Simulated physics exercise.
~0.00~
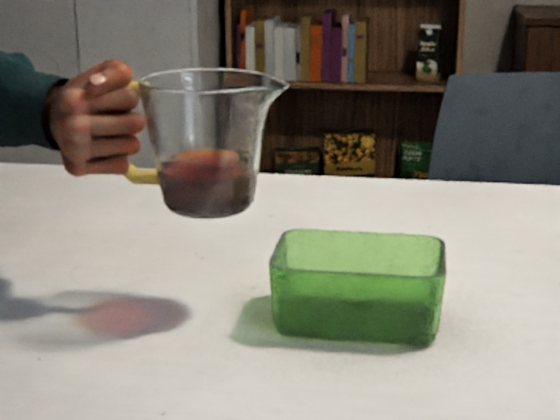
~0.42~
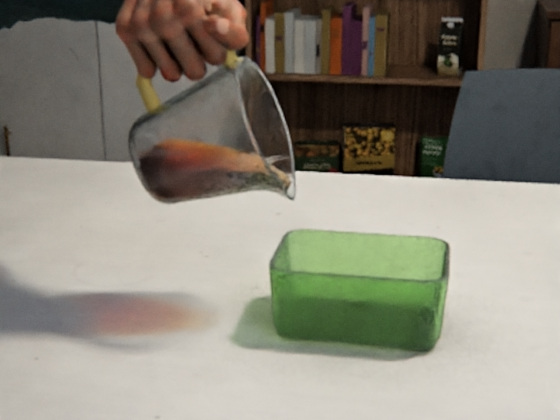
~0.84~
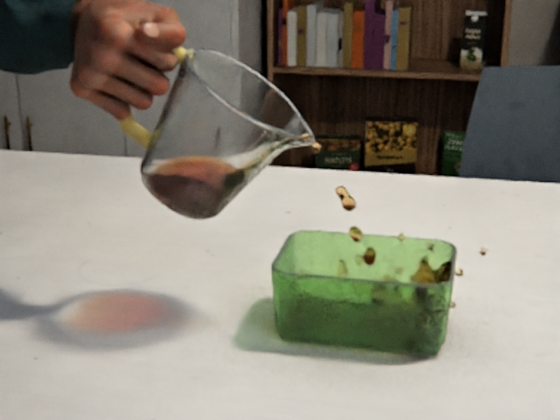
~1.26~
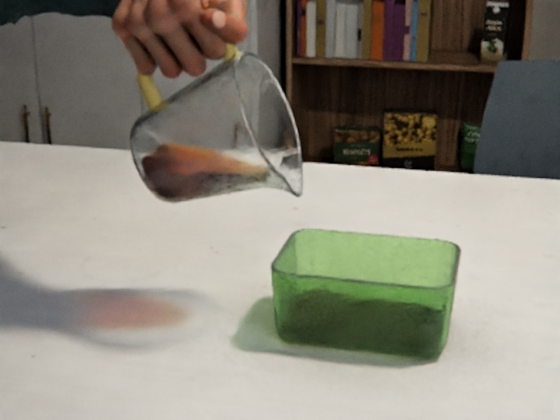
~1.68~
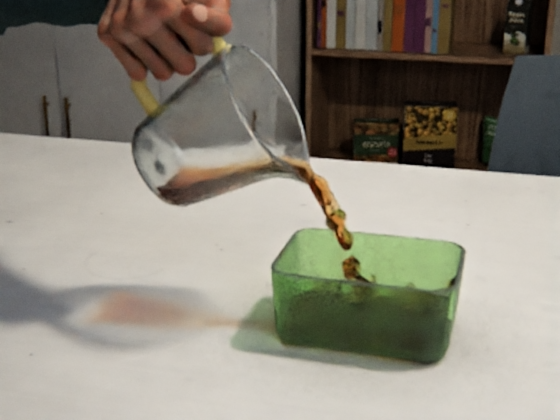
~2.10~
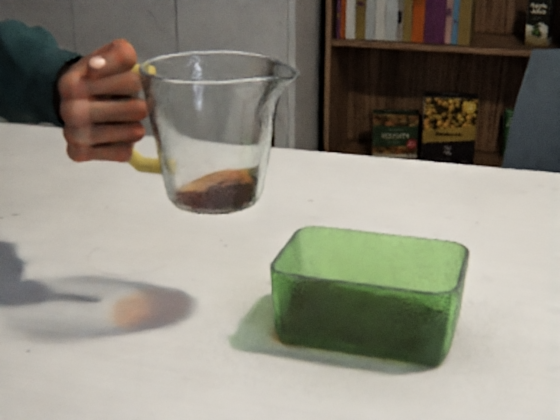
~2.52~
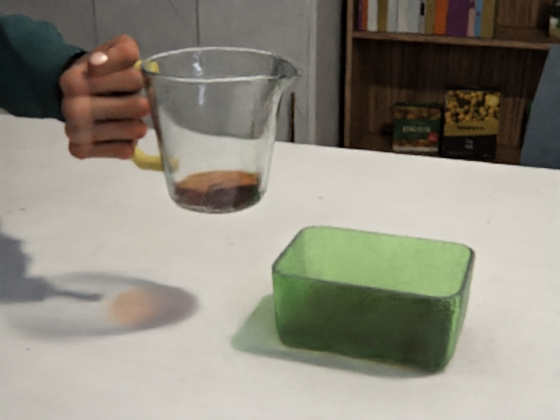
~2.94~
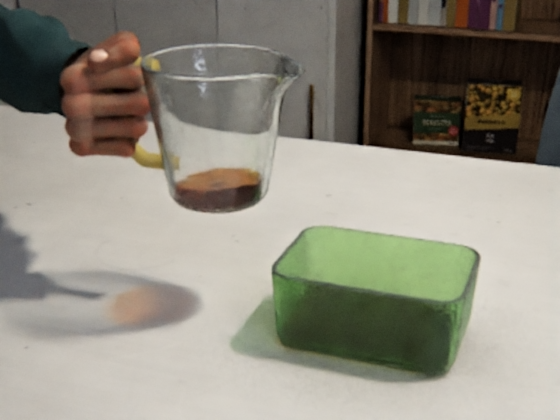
At the start, a hand holds a clear flared jug of reddish-brown tea by its yellow handle, above and to the left of an empty green food box on a white table. The hand tips the jug steeply toward the box, then eases it partway back as drops of tea fall and splash inside. It tilts the jug steeply again, and a brown stream runs from the spout into the box. Finally the hand levels the jug and holds it still, with a little tea left in it and the box now holding dark liquid.
